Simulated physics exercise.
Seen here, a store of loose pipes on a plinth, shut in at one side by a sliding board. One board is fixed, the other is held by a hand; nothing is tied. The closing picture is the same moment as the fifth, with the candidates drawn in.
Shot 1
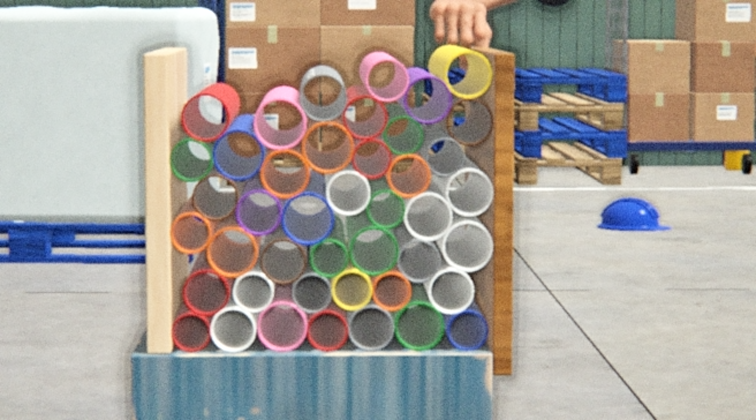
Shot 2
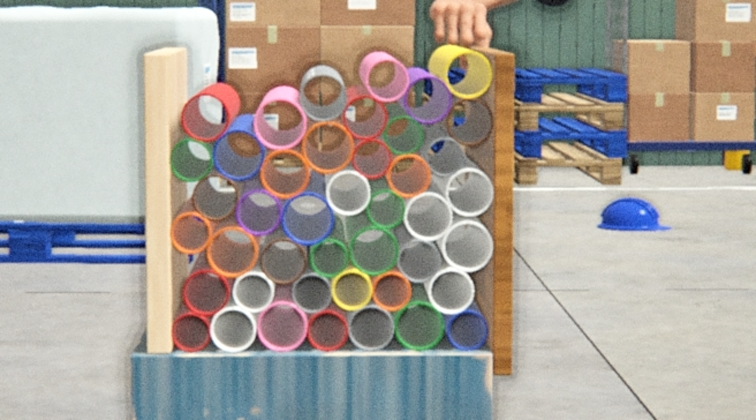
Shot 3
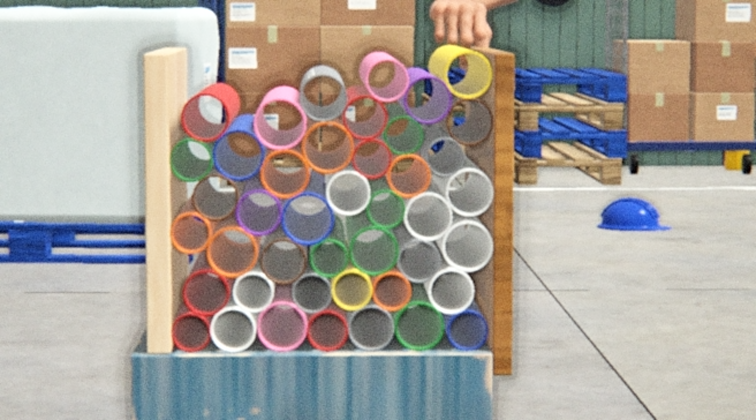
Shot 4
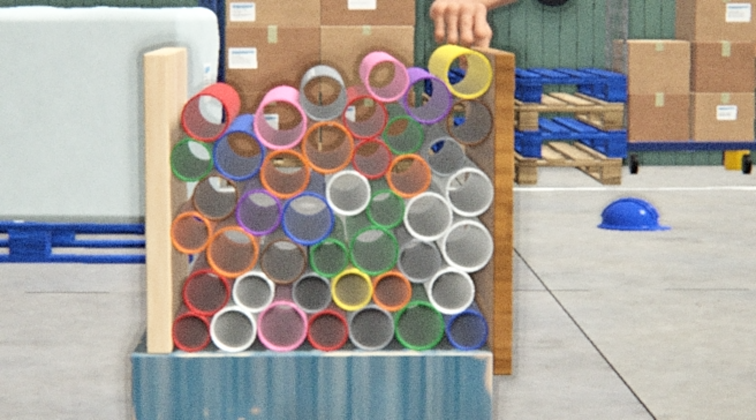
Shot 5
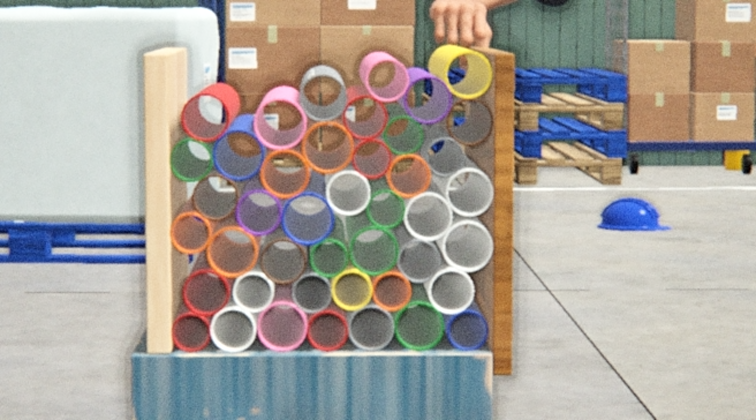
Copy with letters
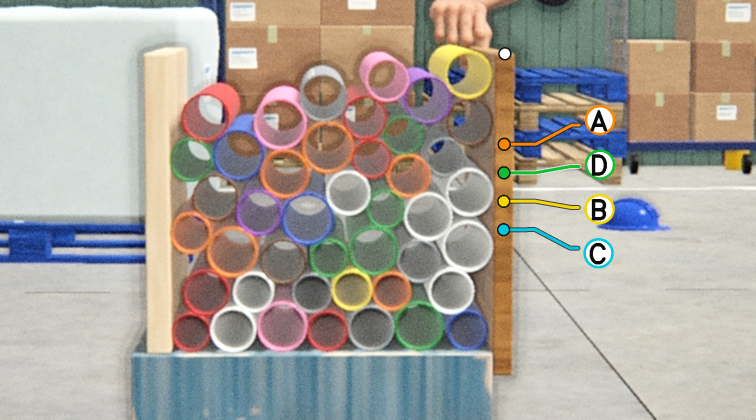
Nothing visibly moves in this level, front-on view of a warehouse, where the camera stays still and a hand at the top rests motionless on the brown wooden board at the right. Loose pipes in red, orange, green, blue, purple, pink, white, grey and yellow sit stacked end-on upon a blue plinth, between that board and a pale one at left. Behind are cardboard boxes, blue pallets and a blue hard hat on the floor at right.
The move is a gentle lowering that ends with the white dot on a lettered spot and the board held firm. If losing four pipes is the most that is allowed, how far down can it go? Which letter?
Mark B is as low as it can go.
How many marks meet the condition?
Three of them.
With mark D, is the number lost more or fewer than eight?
At D, fewer than eight.
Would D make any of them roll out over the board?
At D: Yes.
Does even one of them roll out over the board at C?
Yes.
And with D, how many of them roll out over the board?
The count is one.
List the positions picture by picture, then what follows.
The first picture shows an orange pipe (285, 174); a red pipe (365, 118); a grey pipe (323, 98).
The second picture shows a grey pipe (323, 98); side board (487, 197).
The third picture shows a red pipe (191, 333); a green pipe (419, 326).
The fourth picture shows a white pipe (467, 247); a brown pipe (283, 261).
The fifth picture shows a white pipe (469, 193); a purple pipe (259, 213); an orange pipe (285, 174).
On the marked copy, A at (504, 144); B at (504, 202); C at (504, 230); D at (504, 173); the white dot at (505, 54).
Following B. Soon after the start, top of the board (494, 120).
Later, top of the board (494, 196).
In the end, top of the board (494, 201), two out over the board.
As for the rest, A one out over the board; C more than four out over the board; D one out over the board.
